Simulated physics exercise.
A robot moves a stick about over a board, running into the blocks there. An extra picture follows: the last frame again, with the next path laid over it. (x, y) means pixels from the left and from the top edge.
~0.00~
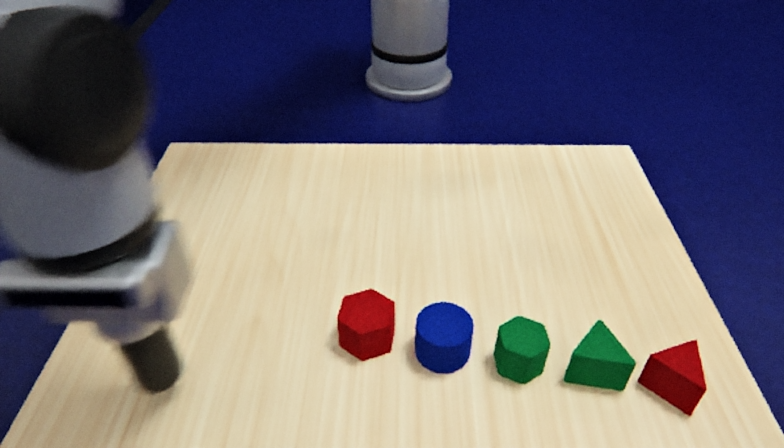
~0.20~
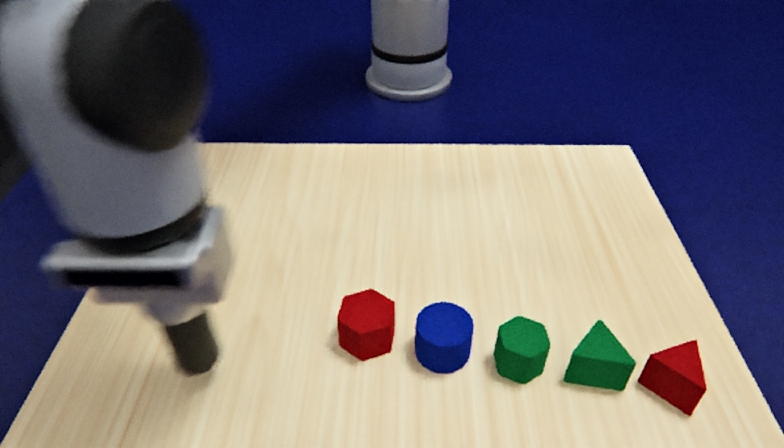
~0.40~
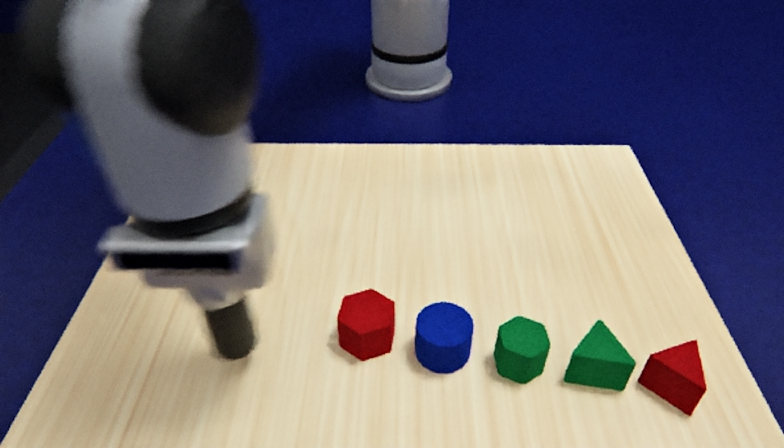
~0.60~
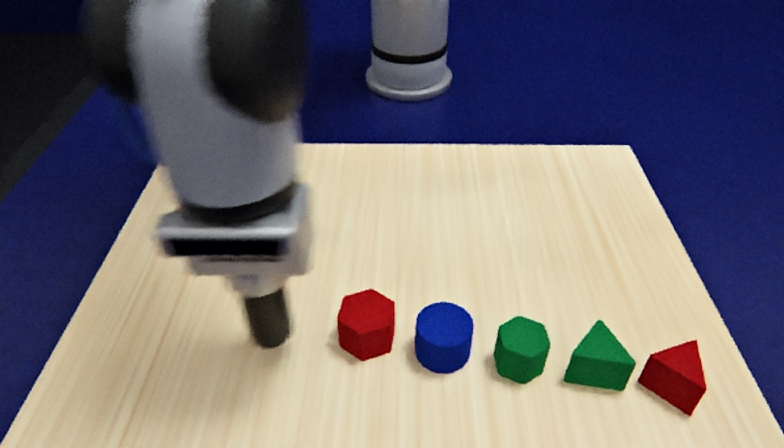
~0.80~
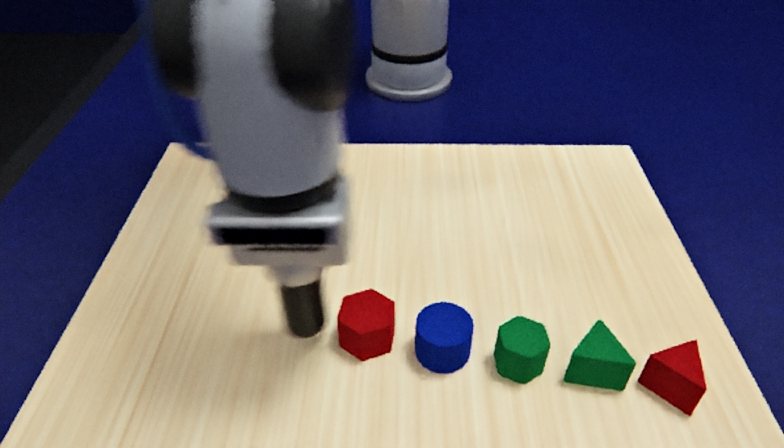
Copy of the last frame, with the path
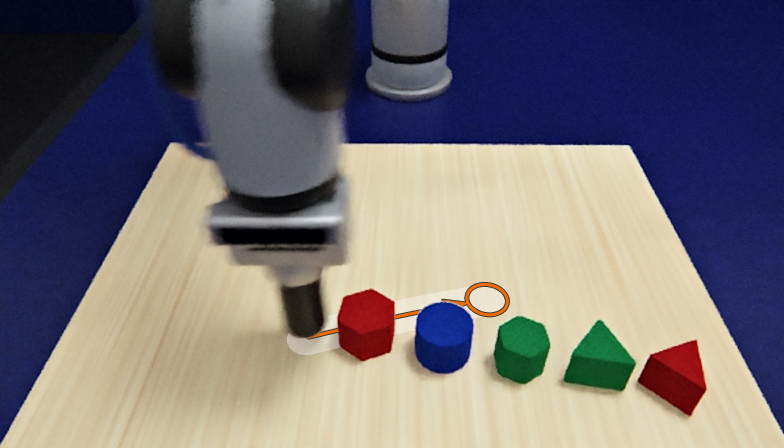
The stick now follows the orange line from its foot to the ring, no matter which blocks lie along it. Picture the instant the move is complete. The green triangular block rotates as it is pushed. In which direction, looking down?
From above, counter-clockwise.
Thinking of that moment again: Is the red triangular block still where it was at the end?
It seems so.
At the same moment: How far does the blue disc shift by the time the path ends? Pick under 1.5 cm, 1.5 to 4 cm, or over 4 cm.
The over 4 cm band.
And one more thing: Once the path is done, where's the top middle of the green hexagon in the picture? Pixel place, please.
Final place: (561, 344).
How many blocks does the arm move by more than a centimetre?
Looking at the path, I think three or more of the blocks end up more than 1 cm away.
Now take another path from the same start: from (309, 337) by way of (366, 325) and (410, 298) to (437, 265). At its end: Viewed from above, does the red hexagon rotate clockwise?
Yes
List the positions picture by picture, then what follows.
In the first frame, lower end of the stick at (160, 375), tops of blocks, red hexagon at (366, 310), blue disc at (445, 323), green hexagon at (525, 335), green triangular block at (603, 345), red triangular block at (684, 360).
In the second frame, stick at (199, 358), blocks as before.
In the third frame, stick at (236, 344), blocks as before.
In the fourth frame, stick at (272, 332), blocks as before.
In the fifth frame, stick at (306, 323), red hexagon at (366, 310), blue disc at (445, 323), green hexagon at (525, 335), green triangular block at (603, 345), red triangular block at (684, 360).
The drawn path runs from (309, 337) to (487, 299).
The first path, step by step. One third of the way, stick at (370, 308); red hexagon at (417, 306), turned 20° clockwise; blue disc at (468, 327).
Two thirds of the way, stick at (431, 295); red hexagon at (475, 306), turned 55° clockwise; blue disc at (506, 347); green hexagon at (561, 344); green triangular block at (610, 348), turned 20° anticlockwise.
At the end, stick at (489, 285); red hexagon at (510, 307), turned 120° clockwise; blue disc at (510, 355); green hexagon at (561, 344); green triangular block at (611, 348), turned 20° anticlockwise; red triangular block not moved.
